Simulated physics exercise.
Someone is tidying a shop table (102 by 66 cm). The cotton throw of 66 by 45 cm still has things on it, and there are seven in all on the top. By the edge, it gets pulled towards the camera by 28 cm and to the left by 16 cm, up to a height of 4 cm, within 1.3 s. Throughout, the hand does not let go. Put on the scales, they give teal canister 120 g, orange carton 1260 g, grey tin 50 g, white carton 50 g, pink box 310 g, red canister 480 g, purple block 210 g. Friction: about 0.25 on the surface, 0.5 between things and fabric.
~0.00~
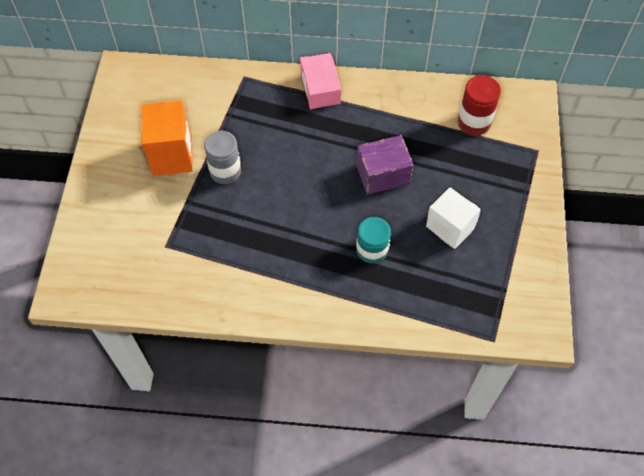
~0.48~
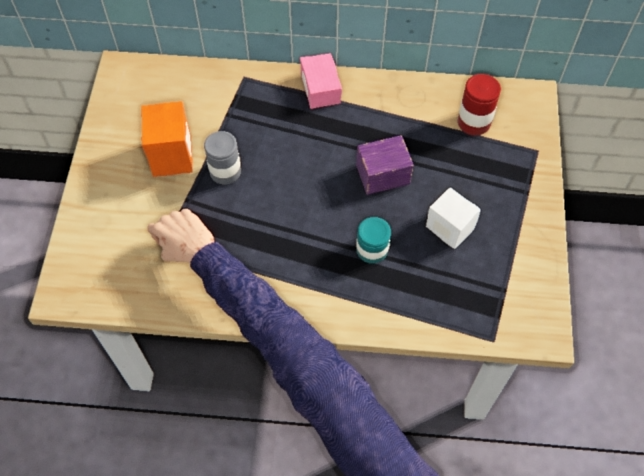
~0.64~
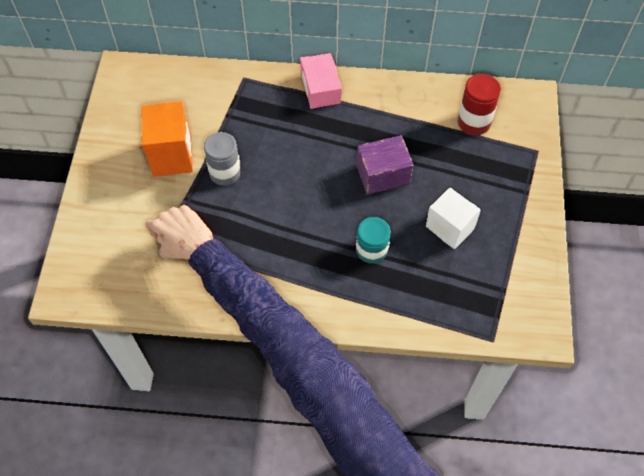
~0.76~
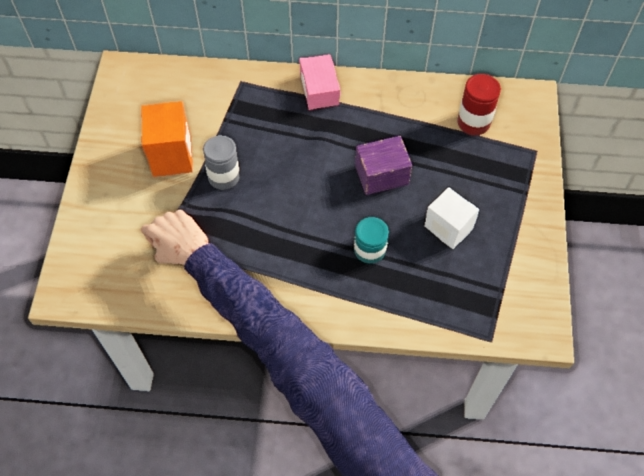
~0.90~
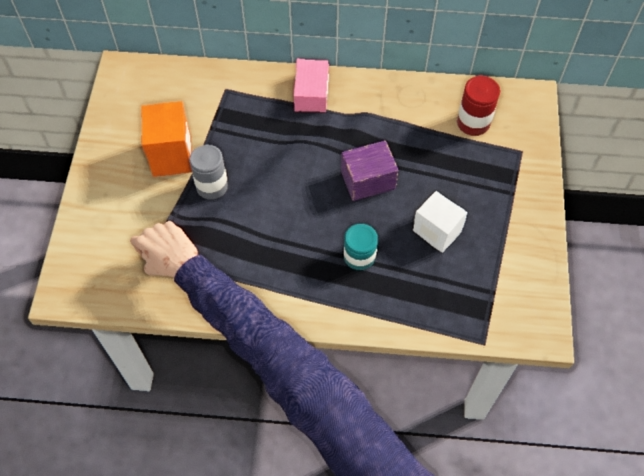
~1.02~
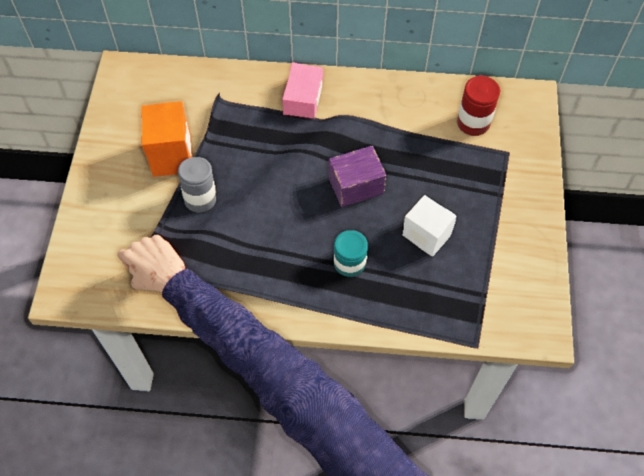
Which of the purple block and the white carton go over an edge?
At the end, the purple block fails to come off; the white carton fails to come off.
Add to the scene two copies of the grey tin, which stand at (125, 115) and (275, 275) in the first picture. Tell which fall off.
In order: Holds on; comes off.
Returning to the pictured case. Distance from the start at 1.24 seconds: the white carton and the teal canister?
For the white carton, 10 centimetres, and for the teal canister, 10 centimetres.
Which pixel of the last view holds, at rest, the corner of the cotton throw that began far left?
About (95, 176).
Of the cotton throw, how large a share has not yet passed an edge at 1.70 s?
Near 80 in a hundred.
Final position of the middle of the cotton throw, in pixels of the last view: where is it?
I'd point to about (238, 274).
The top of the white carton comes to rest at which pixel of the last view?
It comes to rest at about (338, 265).
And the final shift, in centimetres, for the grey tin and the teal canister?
The grey tin shifts 35 cm and the teal canister shifts 25 cm.
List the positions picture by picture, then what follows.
The first picture shows purple block (385, 155); white carton (455, 208); cotton throw corners (165, 247) (244, 77) (539, 151) (495, 343).
The second picture shows cotton throw corners (244, 77) (539, 151); grip (163, 244).
The third picture shows cotton throw corners (243, 77) (539, 151); grip (162, 241).
The fourth picture shows grey tin (219, 149); cotton throw corners (241, 81) (537, 151); grip (157, 245).
The fifth picture shows grey tin (206, 158); purple block (370, 161); pink box (311, 78); cotton throw corners (225, 89) (523, 151); grip (147, 256).
The sixth picture shows purple block (357, 167); white carton (431, 216); cotton throw corners (220, 92) (510, 152) (478, 349); grip (135, 270).
After 1.2 s, 100 % of the cotton throw is still over the top; purple block 14 cm off its start, white carton 11 cm off its start, grey tin 16 cm off its start.
After 1.5 s, 90 % of the cotton throw is still over the top; purple block 22 cm off its start, white carton 18 cm off its start, grey tin 24 cm off its start.
After 1.7 s, 80 % of the cotton throw is still over the top; purple block 29 cm off its start at (260, 221), white carton 24 cm off its start at (345, 259), grey tin 31 cm off its start at (112, 258).
After 1.9 s, 75 % of the cotton throw is still over the top; purple block 30 cm off its start, white carton 25 cm off its start, grey tin 35 cm off its start.
After 3.5 s, 75 % of the cotton throw is still over the top; purple block 30 cm off its start at (255, 226), white carton 25 cm off its start at (338, 265), grey tin 34 cm off its start at (85, 260), teal canister 26 cm off its start at (262, 311).
